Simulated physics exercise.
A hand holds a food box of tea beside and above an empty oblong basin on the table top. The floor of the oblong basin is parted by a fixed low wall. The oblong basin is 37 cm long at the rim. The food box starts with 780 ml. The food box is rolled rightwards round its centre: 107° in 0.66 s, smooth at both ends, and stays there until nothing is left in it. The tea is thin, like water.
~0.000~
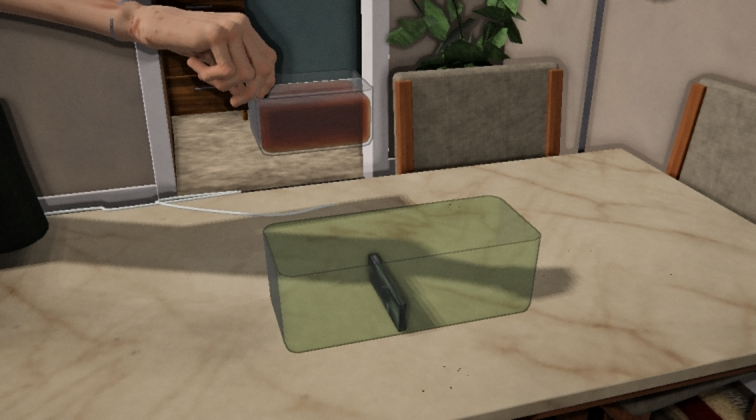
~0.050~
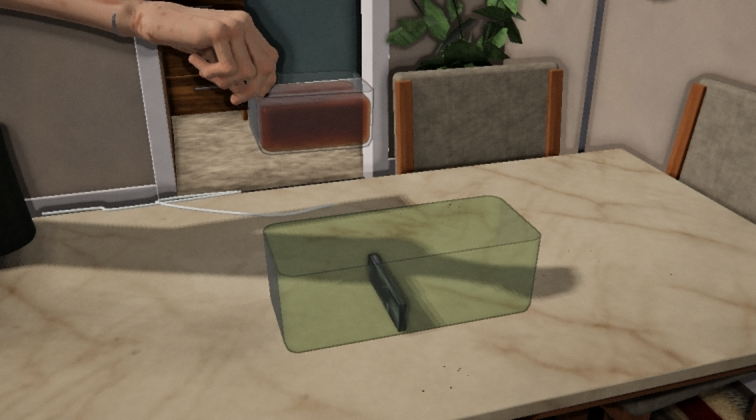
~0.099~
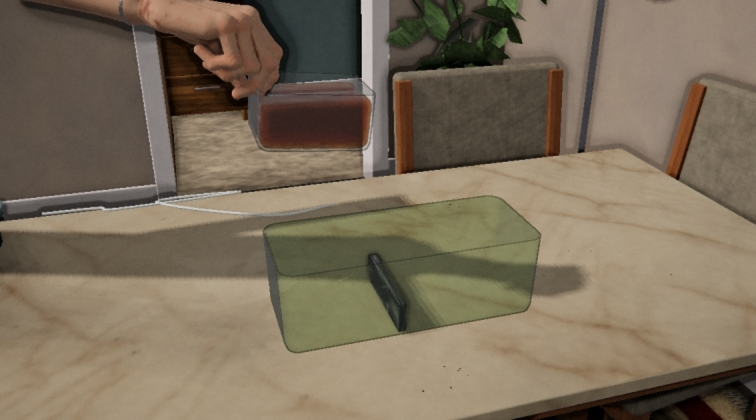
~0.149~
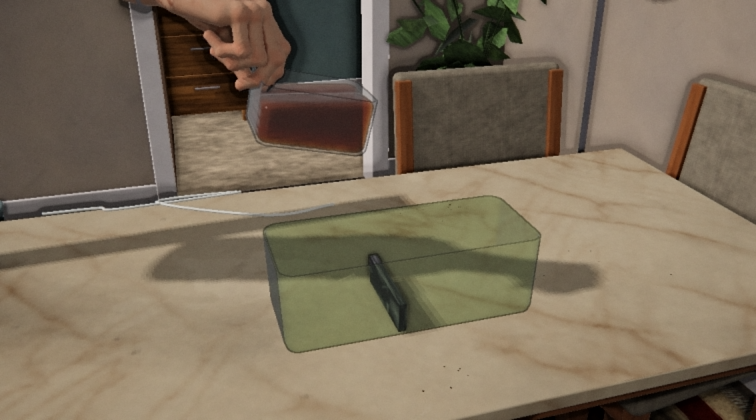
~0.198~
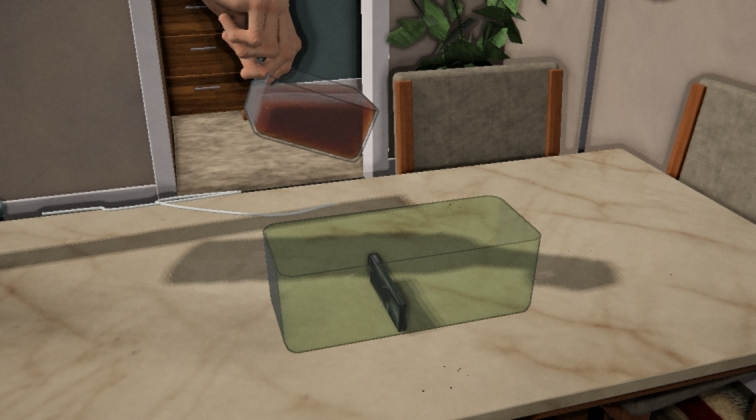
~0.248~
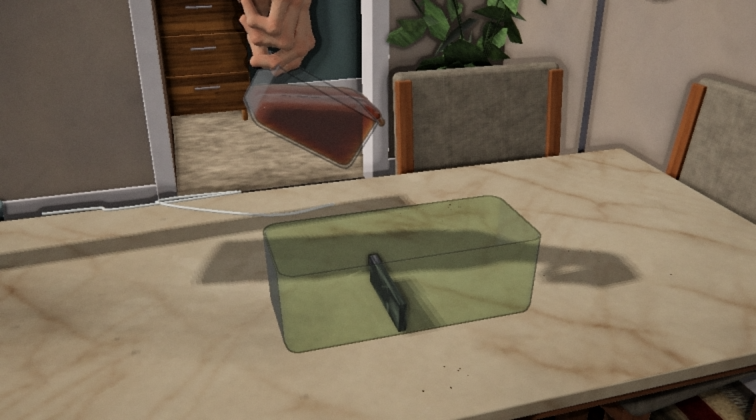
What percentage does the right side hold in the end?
About 73 per cent.
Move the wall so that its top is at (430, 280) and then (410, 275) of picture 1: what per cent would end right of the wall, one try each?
First 30, then 55 per cent.
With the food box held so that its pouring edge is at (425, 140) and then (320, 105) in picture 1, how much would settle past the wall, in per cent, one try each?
First 90, then 30 per cent.
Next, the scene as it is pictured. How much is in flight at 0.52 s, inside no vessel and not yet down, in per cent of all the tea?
Some 56 per cent.
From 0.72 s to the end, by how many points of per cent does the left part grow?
About 10 per cent.
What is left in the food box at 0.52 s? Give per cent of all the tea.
About 18 per cent.
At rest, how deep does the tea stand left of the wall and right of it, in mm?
Some 8 mm on the left and 20 mm on the right.
By 0.52 s the tilt is 96° and 19 per cent is still to pour, 0 is left of the wall and 24 right of it.
By 0.72 s the tilt is 107° and 4 per cent is still to pour, 12 is left of the wall and 74 right of it.
By 0.93 s the tilt is 107° and 0 per cent is still to pour, 20 is left of the wall and 73 right of it.
By 1.16 s the tilt is 107° and 0 per cent is still to pour, 21 is left of the wall and 73 right of it.
At rest 22 per cent lies left of the wall, 73 right of it and 5 outside.
